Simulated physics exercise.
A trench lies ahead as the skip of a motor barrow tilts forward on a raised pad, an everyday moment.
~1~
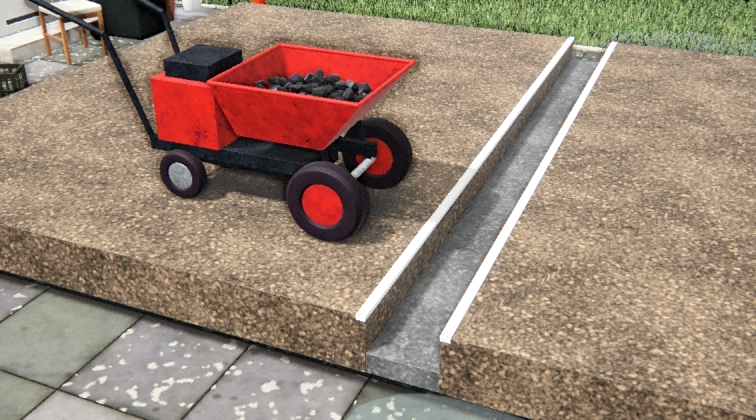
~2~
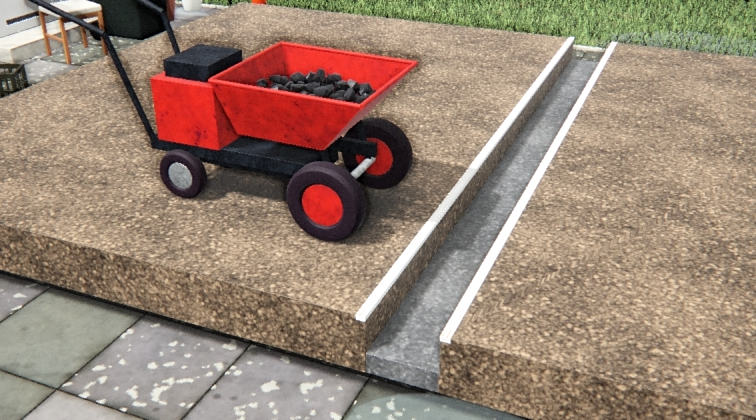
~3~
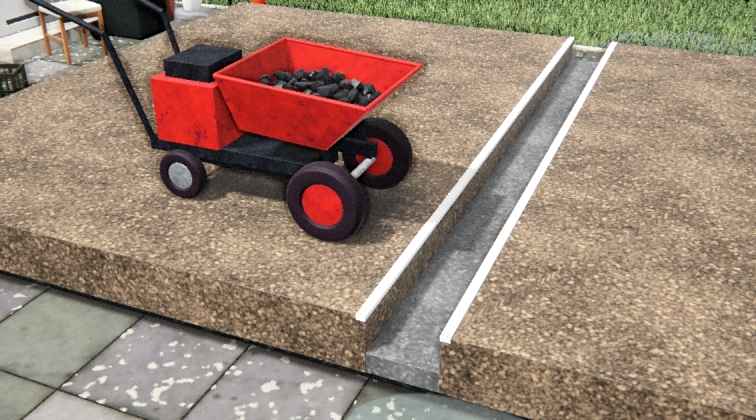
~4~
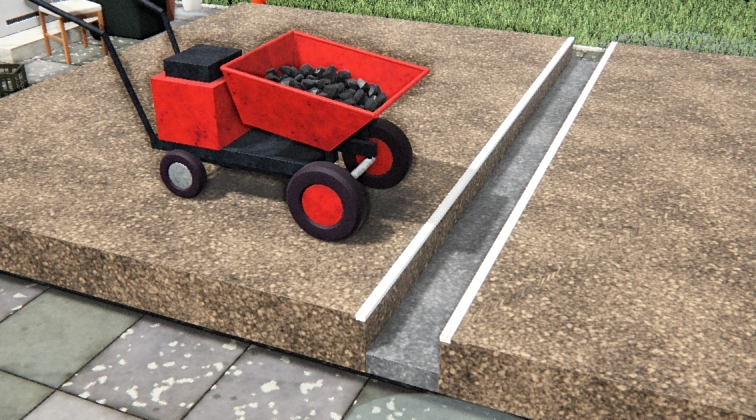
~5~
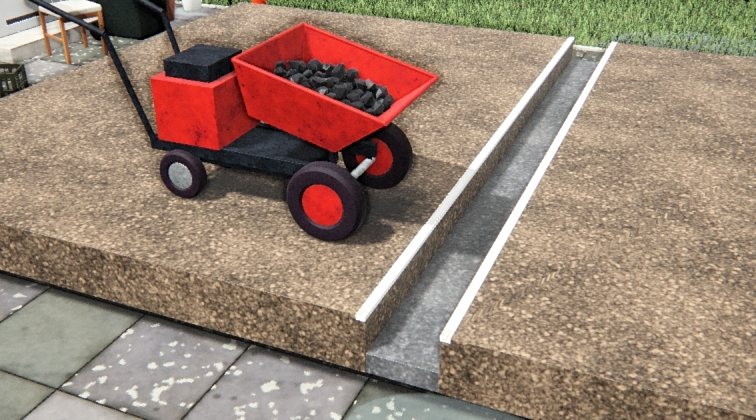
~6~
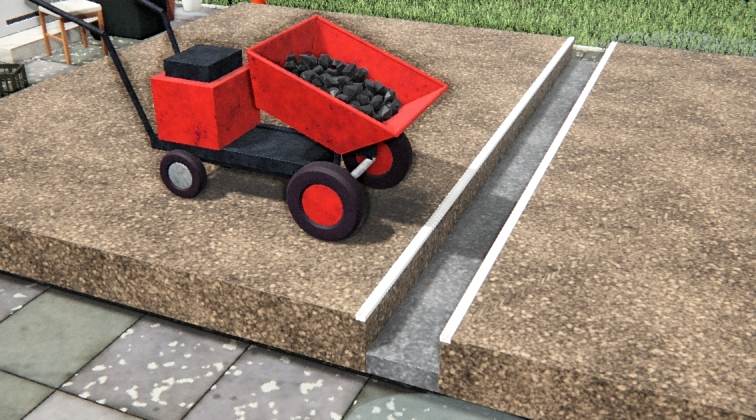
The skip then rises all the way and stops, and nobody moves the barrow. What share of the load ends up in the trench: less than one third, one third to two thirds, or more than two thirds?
More than two thirds.
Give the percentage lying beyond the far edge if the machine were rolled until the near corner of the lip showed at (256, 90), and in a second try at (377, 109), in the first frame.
It comes out near 0 in a hundred for the first and near 30 in a hundred for the second.
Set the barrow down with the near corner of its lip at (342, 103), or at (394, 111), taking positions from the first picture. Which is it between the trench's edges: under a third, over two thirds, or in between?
In the first case above two thirds, in the second case under a third.
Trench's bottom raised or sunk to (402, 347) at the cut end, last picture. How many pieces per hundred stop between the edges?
I'd put it at some 80 in a hundred.
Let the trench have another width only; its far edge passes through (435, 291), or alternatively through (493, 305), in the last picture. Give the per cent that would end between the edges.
Roughly 20 % first, 100 % second.
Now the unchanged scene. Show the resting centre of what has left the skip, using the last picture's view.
About (469, 256).
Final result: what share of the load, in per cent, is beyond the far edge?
About 5 %.
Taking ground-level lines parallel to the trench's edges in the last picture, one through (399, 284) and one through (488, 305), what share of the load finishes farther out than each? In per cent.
Result, first then second: 90 %, 10 %.
Shortly afterwards, skip tipped steeply; the whole lot in the skip.
Next, skip tipped right over; near two thirds in the skip; near a third in or heaped over the trench; only a few beyond it.
Some moments later, skip tipped right over; all but a few in or heaped over the trench; a little beyond it.
In the end, skip tipped right over; all but a few in or heaped over the trench; a little beyond it.
